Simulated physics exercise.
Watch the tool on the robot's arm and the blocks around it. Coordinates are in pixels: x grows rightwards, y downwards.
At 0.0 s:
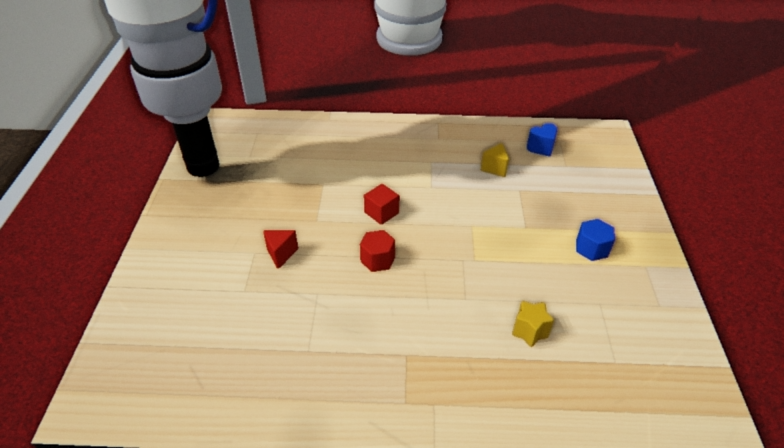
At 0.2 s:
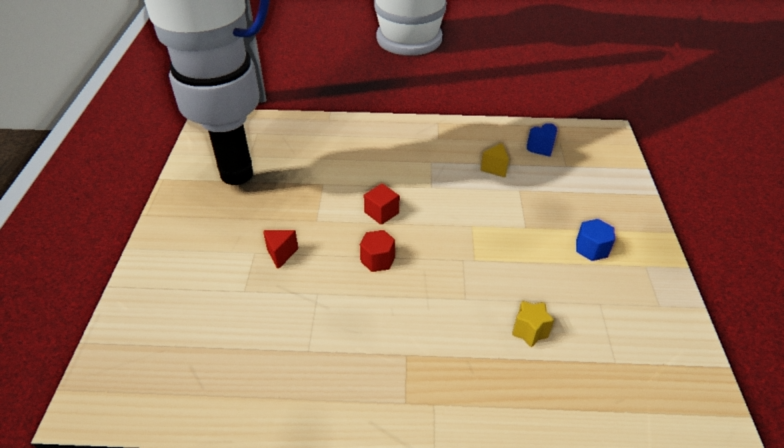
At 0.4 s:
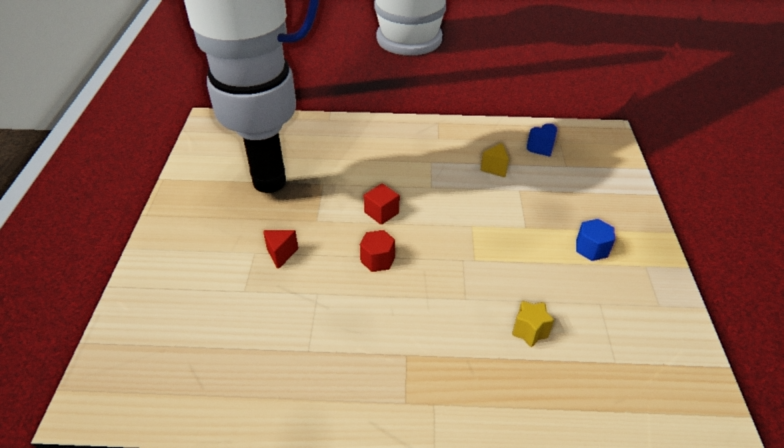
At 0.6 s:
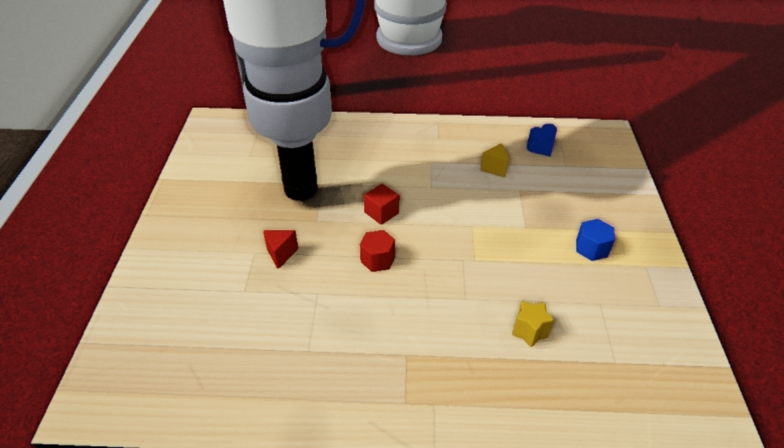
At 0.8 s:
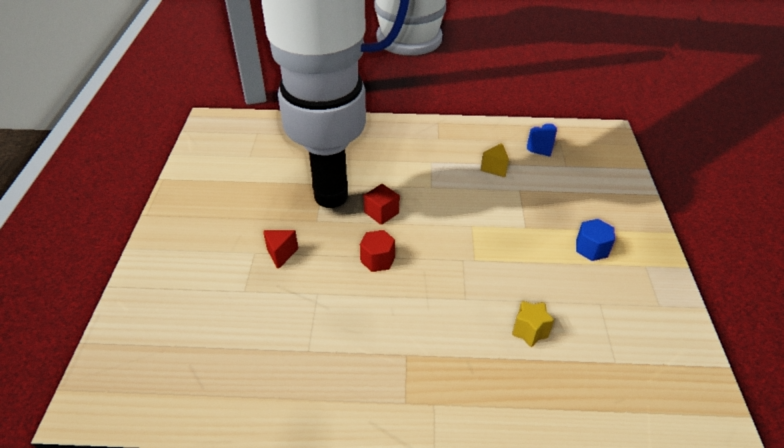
The robot arm's black-tipped tool starts near the upper left corner of a wooden board scattered with red, yellow and blue blocks. It glides steadily right and slightly downward, passing above the red triangular block, and ends just left of the upper red block, while every block stays still.
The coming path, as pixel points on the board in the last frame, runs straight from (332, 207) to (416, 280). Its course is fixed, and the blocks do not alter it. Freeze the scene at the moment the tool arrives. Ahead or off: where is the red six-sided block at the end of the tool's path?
The red six-sided block won't leave the front of the tool.
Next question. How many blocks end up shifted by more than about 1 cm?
I'd say one block gets moved.
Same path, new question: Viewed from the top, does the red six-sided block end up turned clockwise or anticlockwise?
Direction: Clockwise.
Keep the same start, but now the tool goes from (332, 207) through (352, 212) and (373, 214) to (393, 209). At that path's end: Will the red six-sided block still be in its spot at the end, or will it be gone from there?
That block stands still.
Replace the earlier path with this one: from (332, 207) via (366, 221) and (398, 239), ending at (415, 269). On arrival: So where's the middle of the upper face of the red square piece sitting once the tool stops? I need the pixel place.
The middle of its upper face will lie at (411, 197).
What follows on the original path. One third of the way, tool at (358, 221); nothing pushed yet.
Two thirds of the way, tool at (386, 245); red six-sided block at (397, 262).
At the end, tool at (416, 271); red six-sided block at (420, 292), turned 35° clockwise; red square piece in place.
